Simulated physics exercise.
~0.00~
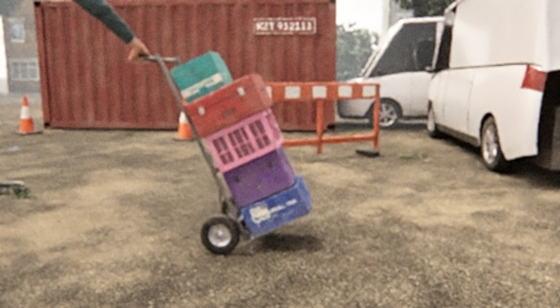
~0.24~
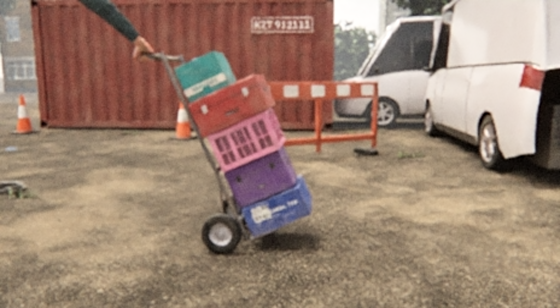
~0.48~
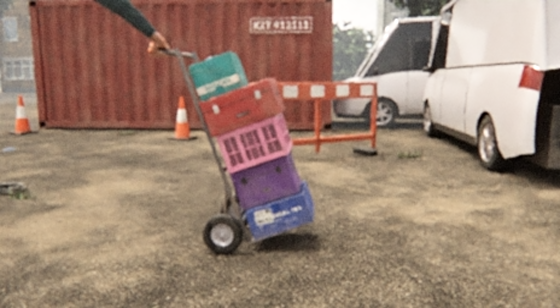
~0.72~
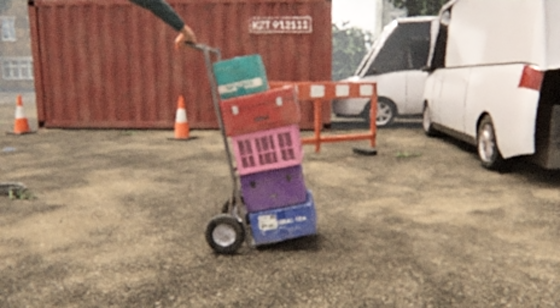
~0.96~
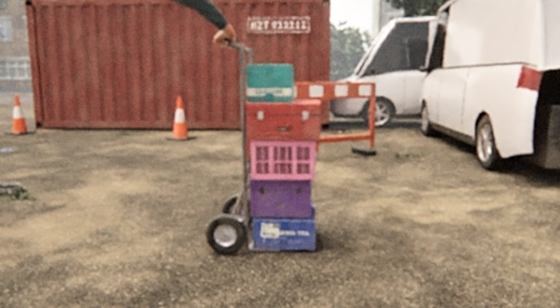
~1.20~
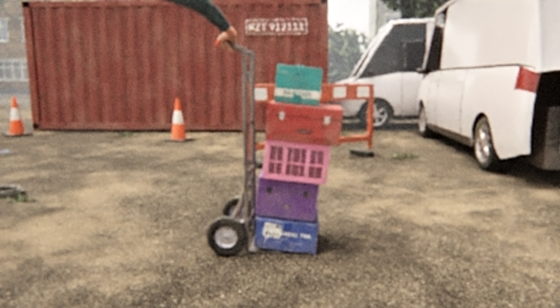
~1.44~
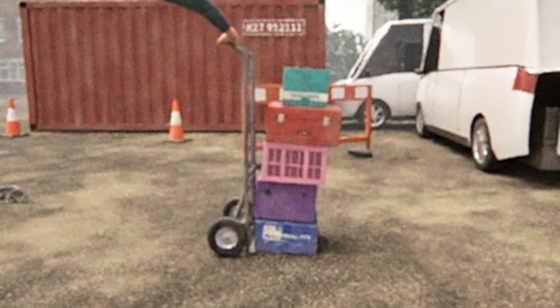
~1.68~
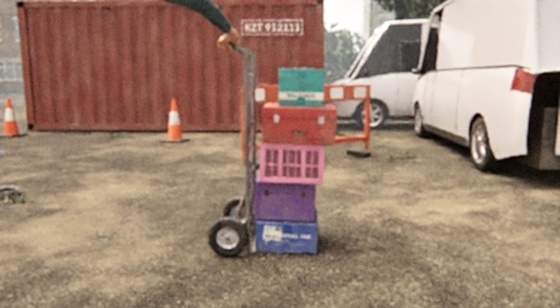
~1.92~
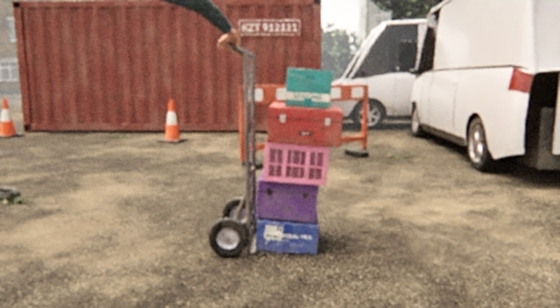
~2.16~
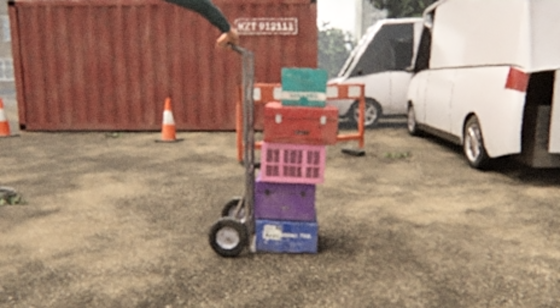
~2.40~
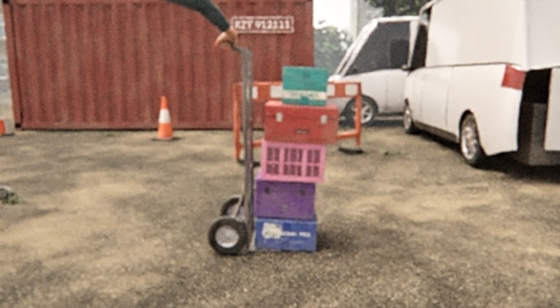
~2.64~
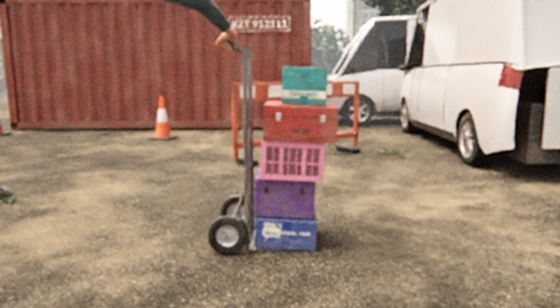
At first, a hand reaching in from the upper left holds a hand truck tilted back to the left in a gravel yard, with turquoise, red, pink, purple and blue boxes stacked on it. The hand swings the truck up, slowly and then faster, until it stops upright. As it stops, the stack tips slightly to the right, and the upper boxes move away from the truck's frame. The boxes rock a little and settle. At the end, all five remain stacked, the turquoise and red ones shifted to the right, while the hand still grips the upright truck.
